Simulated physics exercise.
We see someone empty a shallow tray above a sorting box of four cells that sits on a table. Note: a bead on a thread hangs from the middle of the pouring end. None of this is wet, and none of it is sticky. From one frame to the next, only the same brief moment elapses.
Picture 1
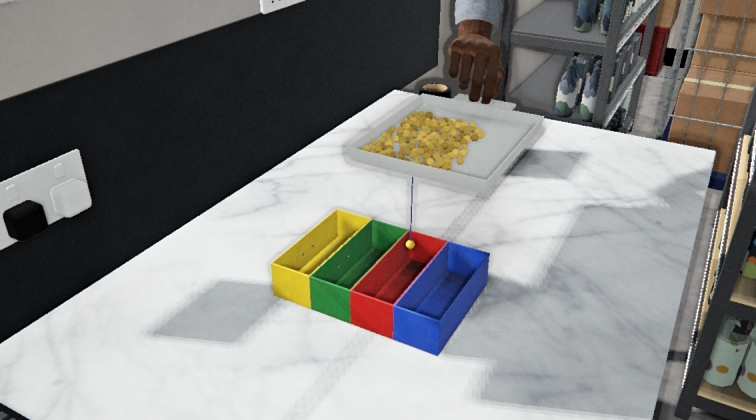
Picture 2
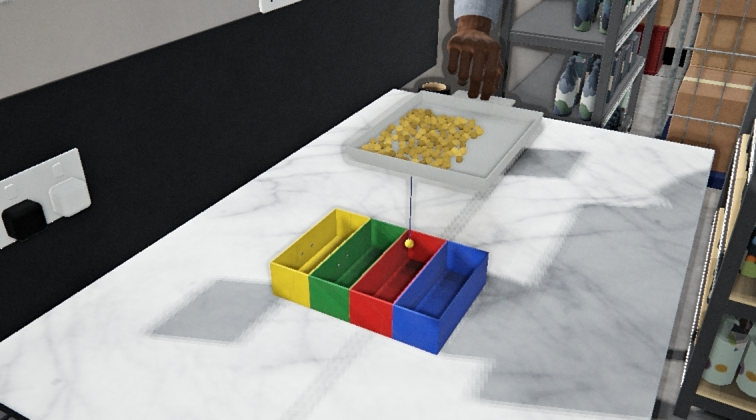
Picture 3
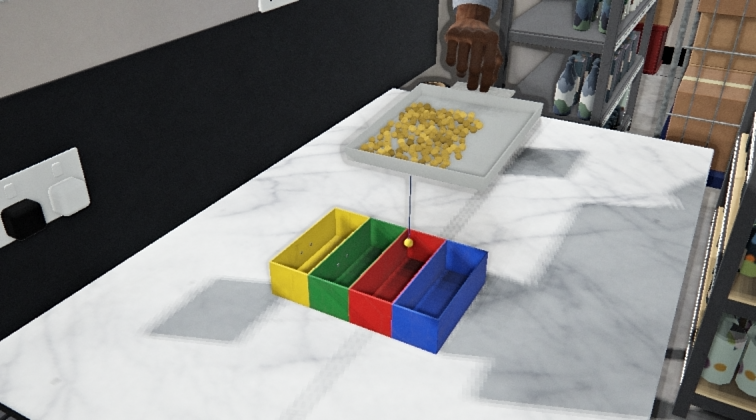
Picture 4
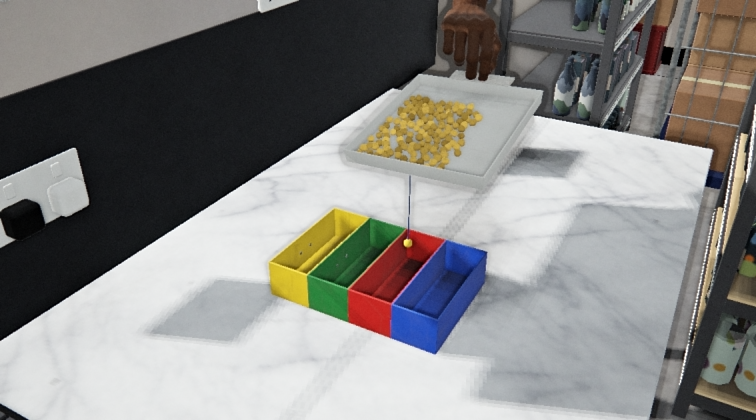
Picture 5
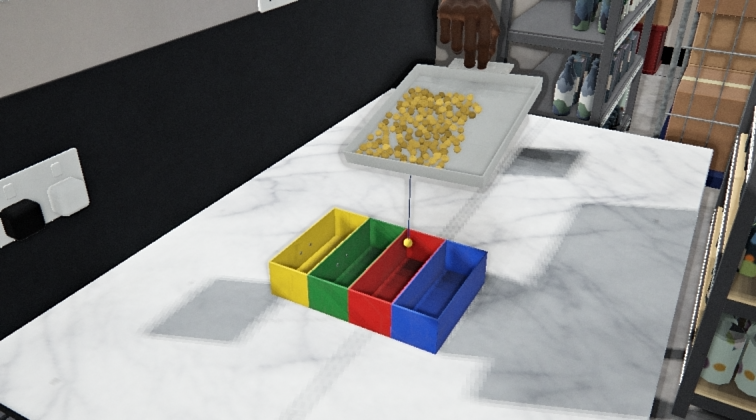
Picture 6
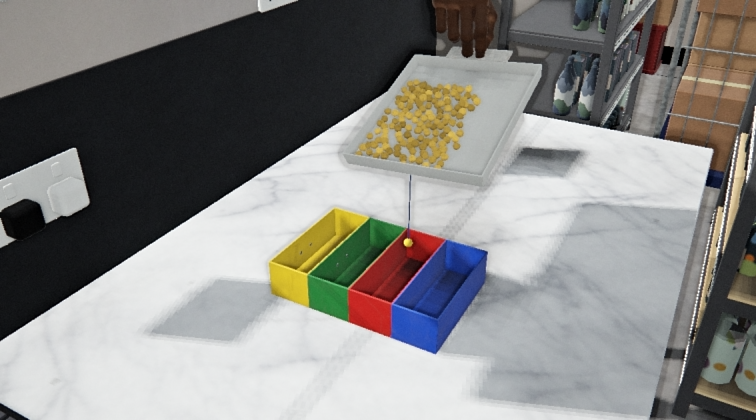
In a storeroom with stocked shelving and a dark wall panel, a white marbled table is seen from above at an angle. A shallow pale tray of small yellow pieces sits above a box with yellow, green, red and blue cells, left to right, a yellow bead hanging on a thread between them. A hand gradually raises the tray's far end, its near edge dipping slightly left, while the view barely shifts.
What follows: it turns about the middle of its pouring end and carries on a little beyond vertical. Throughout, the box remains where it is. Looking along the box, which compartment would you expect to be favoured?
I would expect the green compartment to be favoured.
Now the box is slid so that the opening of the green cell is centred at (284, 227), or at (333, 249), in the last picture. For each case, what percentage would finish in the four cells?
Well, you'd get about 70 per cent and then about 100 per cent.
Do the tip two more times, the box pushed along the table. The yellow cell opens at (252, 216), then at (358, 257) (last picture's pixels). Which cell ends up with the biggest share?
In order: The blue cell, that yellow cell.
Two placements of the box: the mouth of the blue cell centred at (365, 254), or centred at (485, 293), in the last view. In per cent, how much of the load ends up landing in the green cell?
You'd end up with around 0 per cent and then around 20 per cent.
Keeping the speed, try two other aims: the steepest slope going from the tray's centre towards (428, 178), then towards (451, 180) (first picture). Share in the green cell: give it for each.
In order, some 20 % and some 0 %.
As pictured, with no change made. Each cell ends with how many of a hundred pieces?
As percentages, the split is yellow cell 20, then green cell 50, then red cell 20, and finally blue cell 0.
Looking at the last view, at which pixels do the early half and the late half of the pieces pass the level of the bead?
First roughly (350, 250), then roughly (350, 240).
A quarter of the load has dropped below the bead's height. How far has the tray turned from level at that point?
Approx. reading: About 115°.
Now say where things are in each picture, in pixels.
The first picture shows corners of the pouring end at (349, 147) and (486, 180), level; middle of the load at (429, 138), puffed corn balls; bead on its thread at (410, 244); yellow cell at (291, 283); green cell at (330, 297); red cell at (372, 312); blue cell at (416, 327).
The second picture shows corners of the pouring end at (348, 146) and (485, 179), level; middle of the load at (428, 136).
The third picture shows corners of the pouring end at (347, 147) and (484, 177), tipped barely, lowest at the left corner; middle of the load at (427, 133).
The fourth picture shows corners of the pouring end at (345, 149) and (483, 177), tipped a little, lowest at the left corner; middle of the load at (426, 128).
The fifth picture shows corners of the pouring end at (345, 151) and (482, 176), tipped a little, lowest at the left corner; middle of the load at (425, 123).
The sixth picture shows corners of the pouring end at (345, 152) and (481, 175), tipped clearly, lowest at the left corner; middle of the load at (424, 119); yellow cell at (289, 281); green cell at (328, 295); red cell at (370, 310); blue cell at (414, 326).
Soon, tray tipped steeply; all on the tray.
A while on, tray tipped past a quarter turn; nearly all on the tray; a stray few in the yellow cell.
Towards the end, tray tipped past a quarter turn; about half in the green cell; about a quarter in the red cell; about a quarter in the yellow cell; a stray few in the blue cell; a stray few falling or outside the box.
Finally, tray tipped past a quarter turn; about half in the green cell; about a quarter in the red cell; about a quarter in the yellow cell; a stray few in the blue cell; a stray few outside the box.
